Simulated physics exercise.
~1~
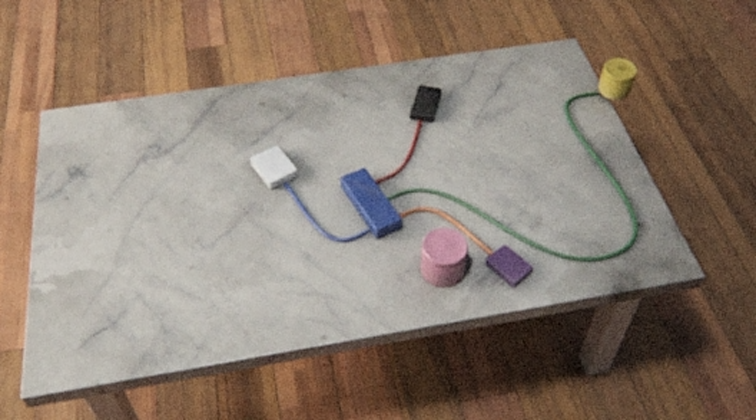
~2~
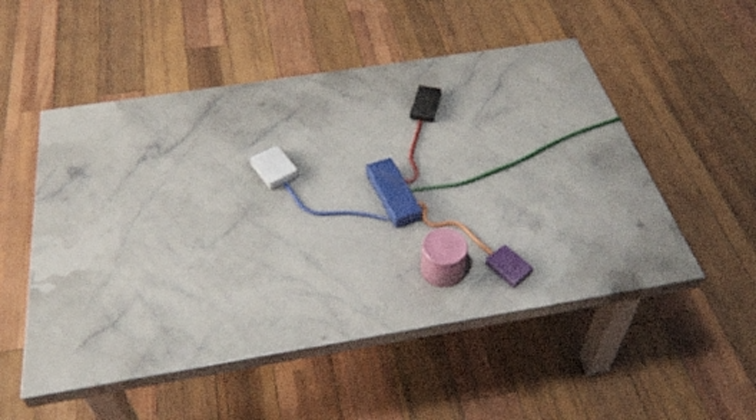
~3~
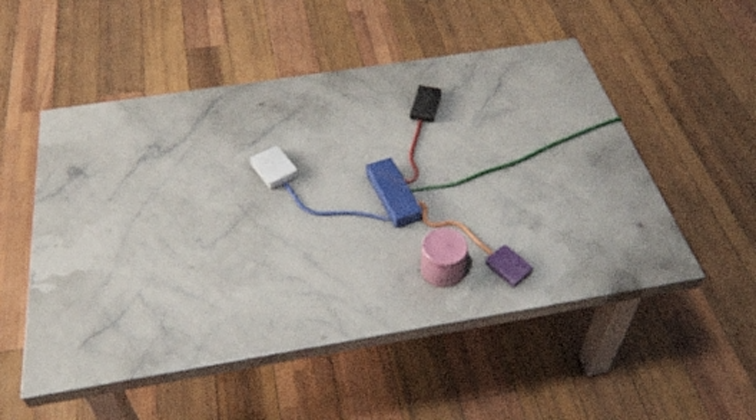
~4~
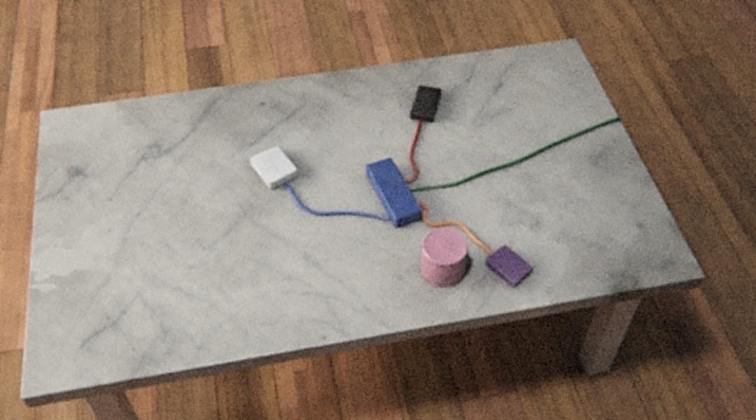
The yellow cylinder at the table's far right corner dropped out of sight over the edge, pulling its green cable nearly straight and tugging the blue block slightly right, while the white, black, purple and pink objects stayed put and everything then remained still.
